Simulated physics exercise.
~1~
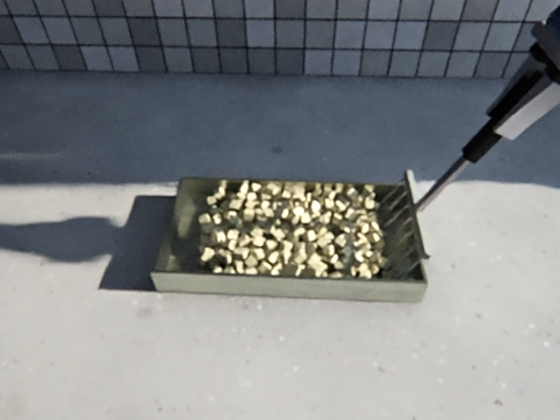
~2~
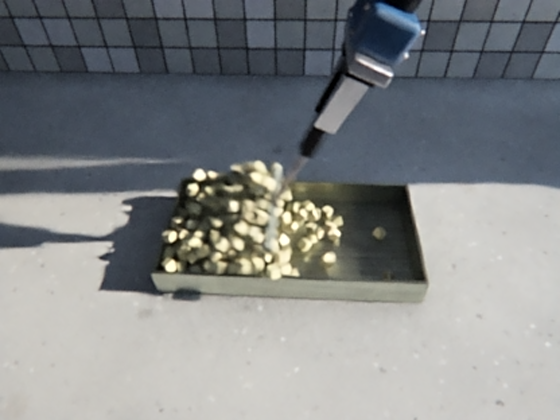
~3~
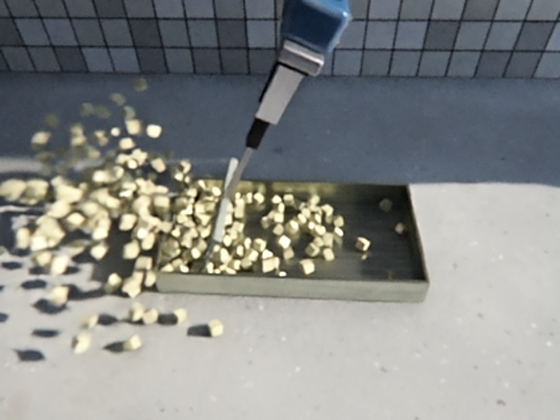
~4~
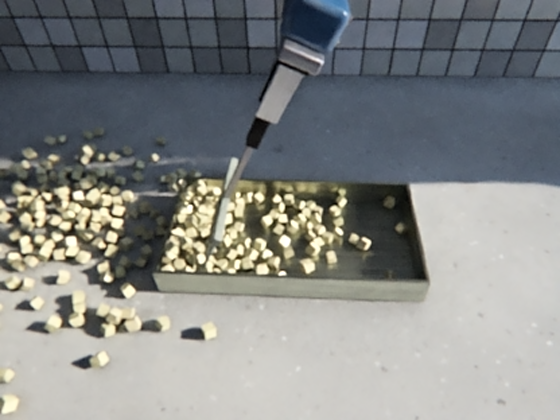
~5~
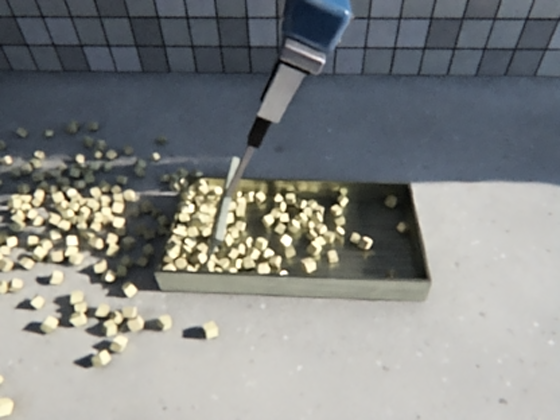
A robot arm sweeps a fork left through a trough, spilling many pale cubes onto the table.
